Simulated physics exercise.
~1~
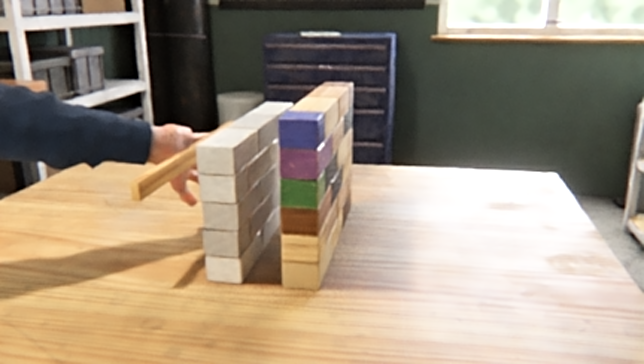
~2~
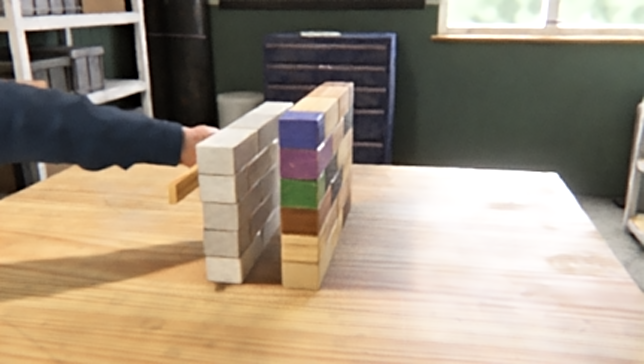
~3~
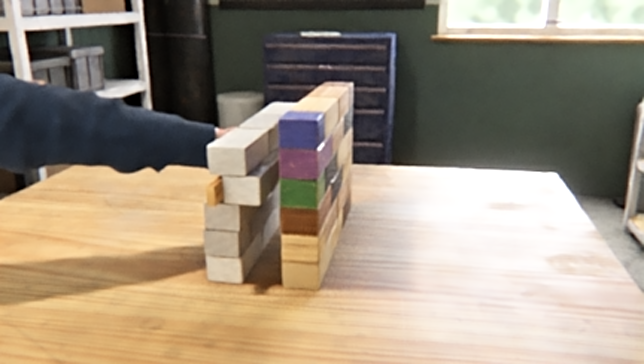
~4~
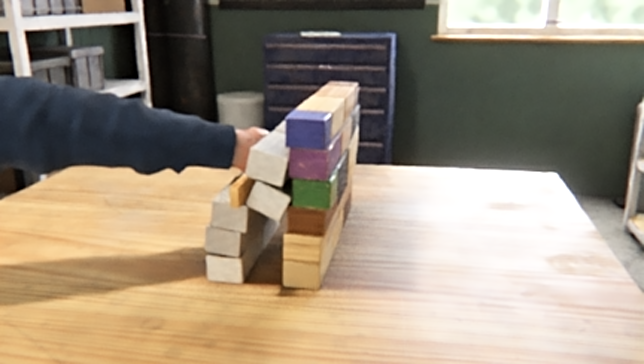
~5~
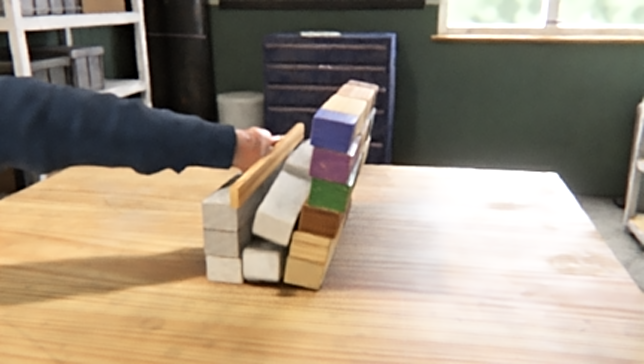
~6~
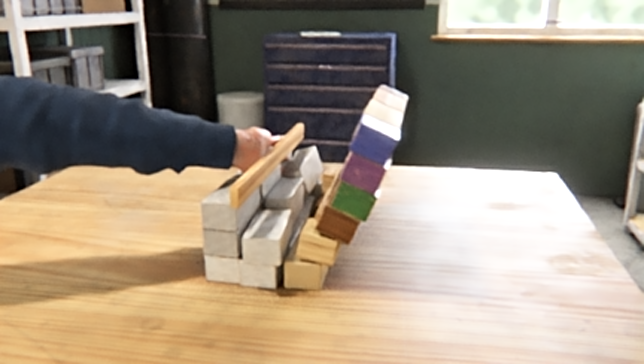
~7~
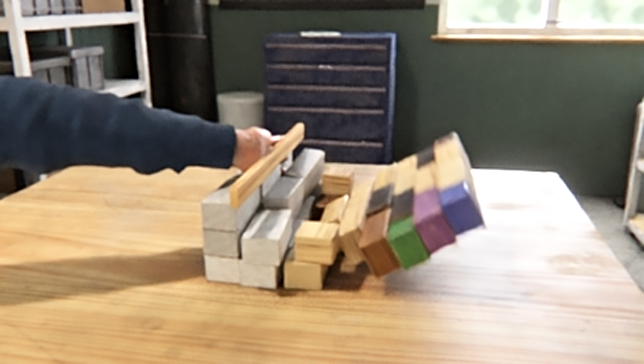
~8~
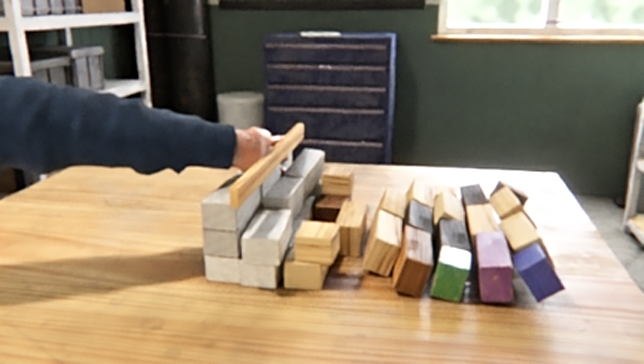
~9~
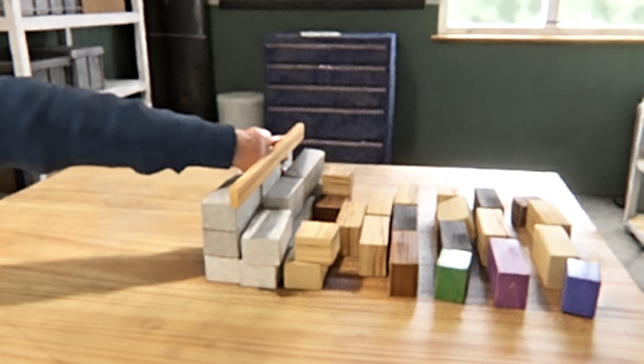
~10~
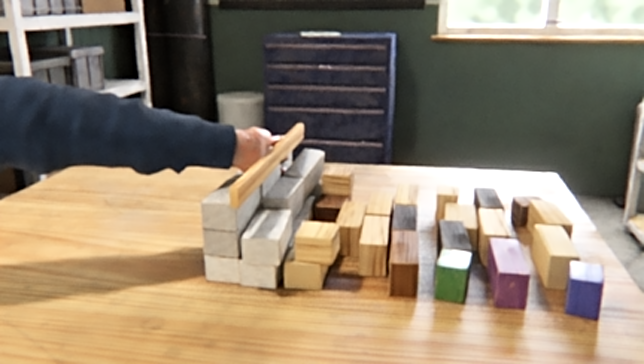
On a wooden tabletop, a hand pushes a batten into a pale block wall, toppling the coloured wall beside it rightward into scattered rows.
